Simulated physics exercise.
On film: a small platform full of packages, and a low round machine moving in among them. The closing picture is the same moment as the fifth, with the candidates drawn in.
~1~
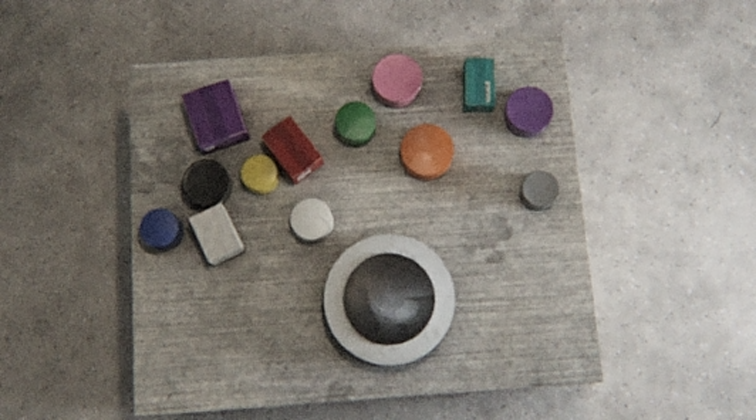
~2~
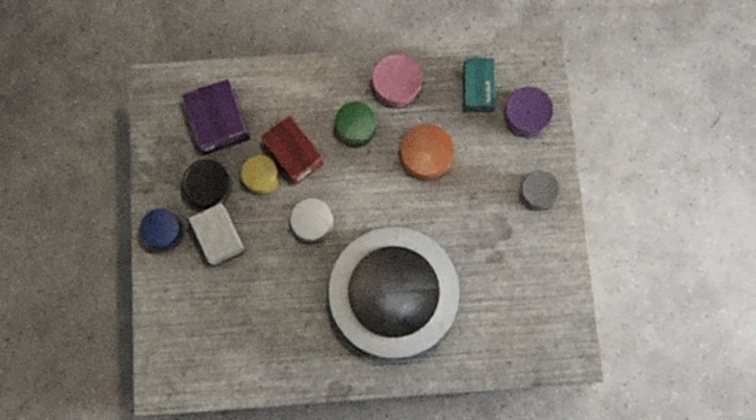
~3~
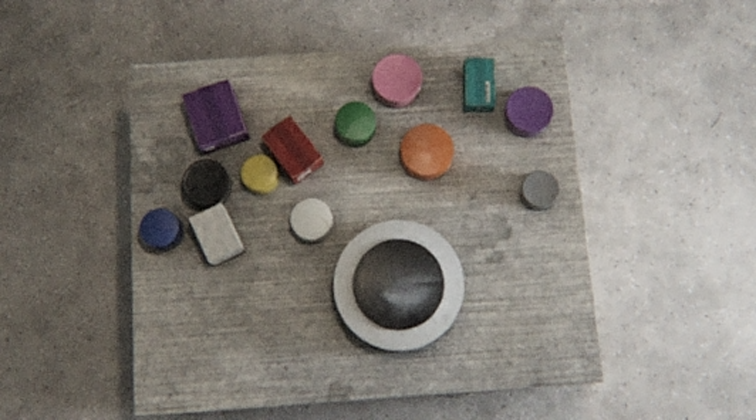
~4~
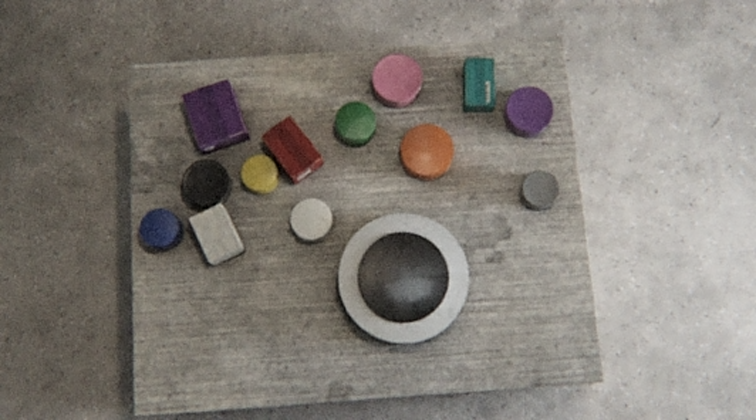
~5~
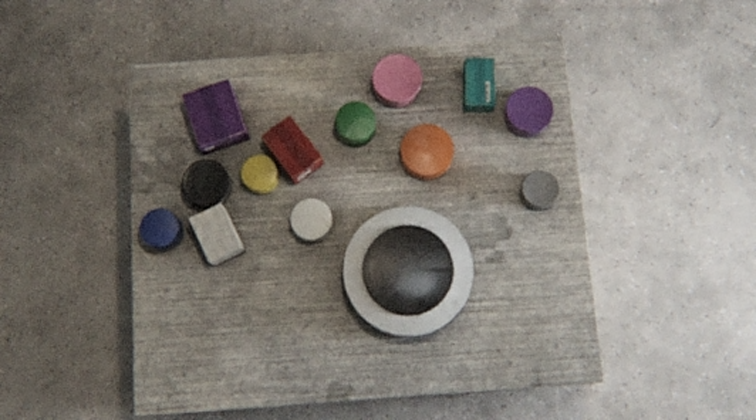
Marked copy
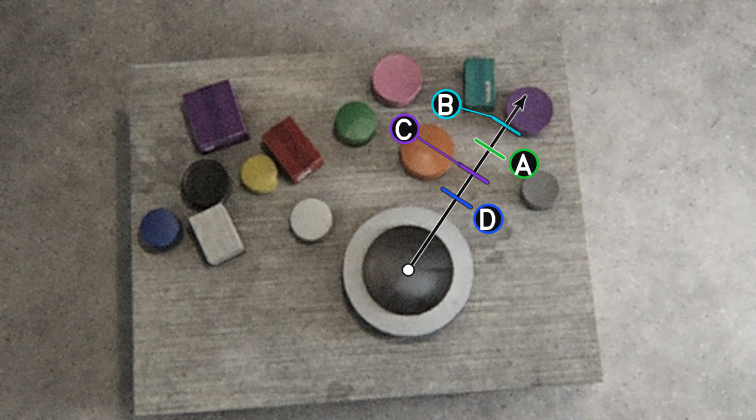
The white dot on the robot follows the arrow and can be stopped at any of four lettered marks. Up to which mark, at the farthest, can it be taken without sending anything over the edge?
The farthest safe stop is B.
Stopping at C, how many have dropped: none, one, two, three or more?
In all, none.
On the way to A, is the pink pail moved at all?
Yes.
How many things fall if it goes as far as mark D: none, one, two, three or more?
In all, none.
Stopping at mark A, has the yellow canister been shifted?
No.
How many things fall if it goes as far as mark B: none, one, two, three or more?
The count is none.
On the copy, A at (490, 149); B at (506, 126); C at (473, 173); D at (456, 198); the arrow from (408, 270) to (525, 97); the white dot at (408, 270).
On B. First, robot (443, 220); orange canister (429, 135); blue canister (162, 230).
Then, robot (478, 167); grey pail (557, 183); pink pail (389, 74).
Finally, robot (503, 130); purple pail (561, 74); turquoise parcel (487, 49); nothing has fallen.
By contrast, A is safe but short; C is safe but short; D is safe but short.
